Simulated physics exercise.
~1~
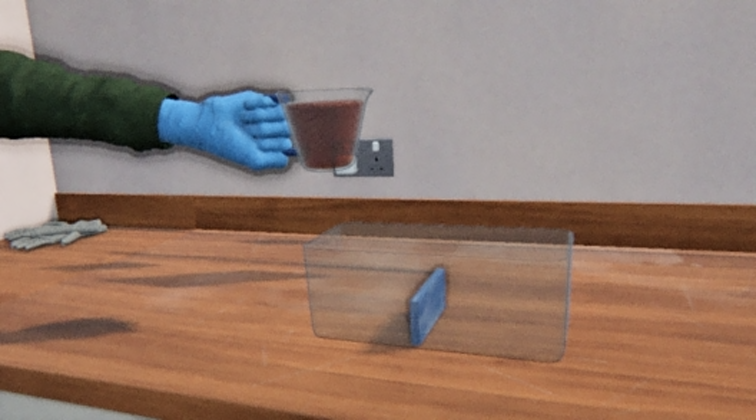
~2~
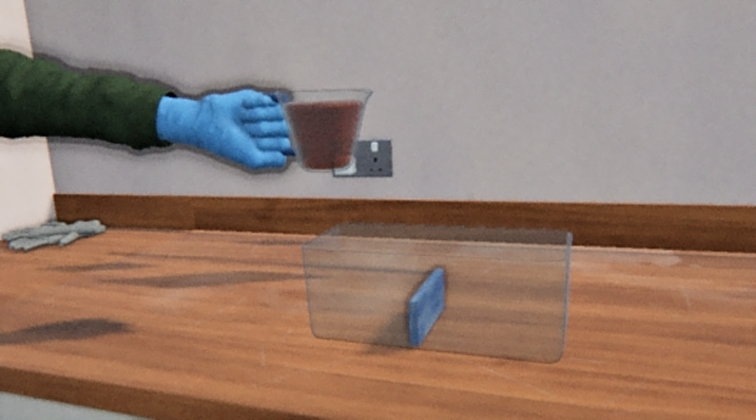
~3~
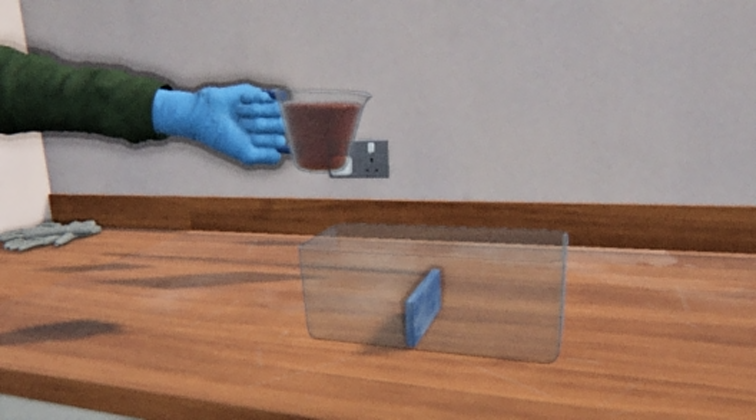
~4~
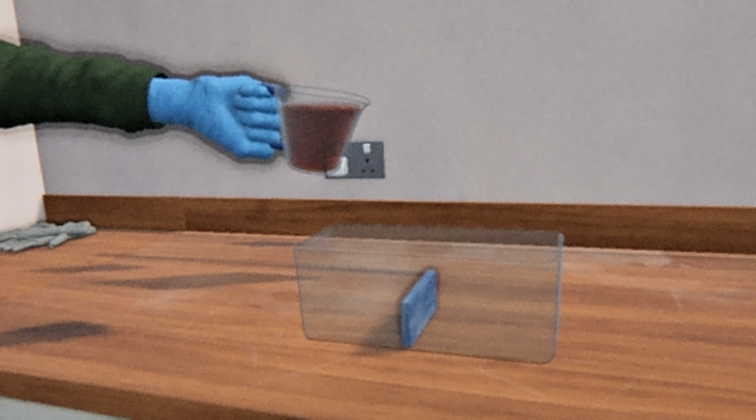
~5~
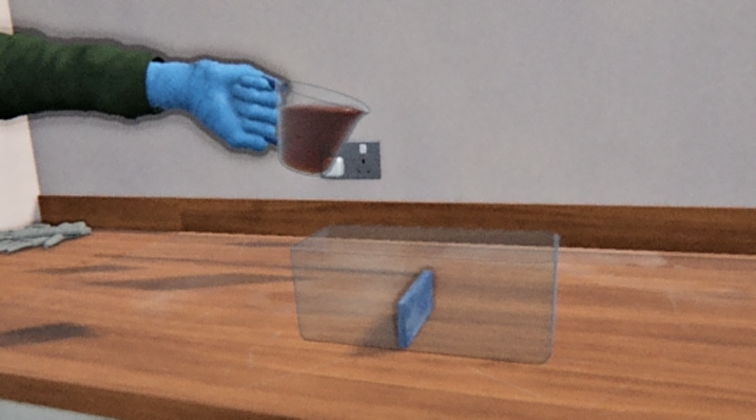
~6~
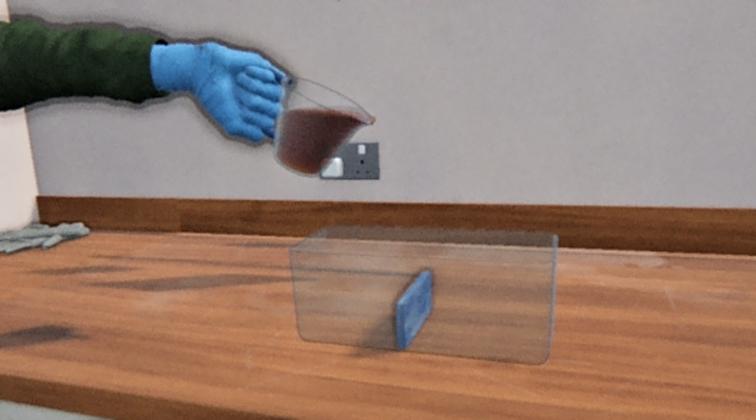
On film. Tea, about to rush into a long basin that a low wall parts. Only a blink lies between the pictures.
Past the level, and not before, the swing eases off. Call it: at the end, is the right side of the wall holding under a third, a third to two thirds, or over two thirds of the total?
The right side holds a third to two thirds of the total.
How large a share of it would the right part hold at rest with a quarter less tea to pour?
Roughly 25 %.
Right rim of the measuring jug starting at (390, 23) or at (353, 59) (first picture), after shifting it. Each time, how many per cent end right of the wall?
Estimate, in order: 95 and 20 per cent.
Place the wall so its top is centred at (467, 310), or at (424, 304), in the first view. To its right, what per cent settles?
Respectively 10 and 65 per cent, approximately.
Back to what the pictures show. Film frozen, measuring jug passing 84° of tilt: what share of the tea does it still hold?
Roughly 45 percent.
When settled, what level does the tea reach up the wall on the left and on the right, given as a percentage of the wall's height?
I'd put the left at about 30 and the right at about 20.
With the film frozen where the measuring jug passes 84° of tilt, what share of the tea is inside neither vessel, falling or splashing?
It works out to about 30 percent.
A moment on, the measuring jug is tipped on its side and 45 per cent is still to pour, 4 is left of the wall and 21 right of it.
Next, the measuring jug is tipped right over and 5 per cent is still to pour, 40 is left of the wall and 44 right of it.
Then the measuring jug is tipped right over and 0 per cent is still to pour, 54 is left of the wall and 44 right of it.
Later the measuring jug is tipped right over and 0 per cent is still to pour, 54 is left of the wall and 45 right of it.
In the end 54 per cent lies left of the wall, 45 right of it and 1 outside.
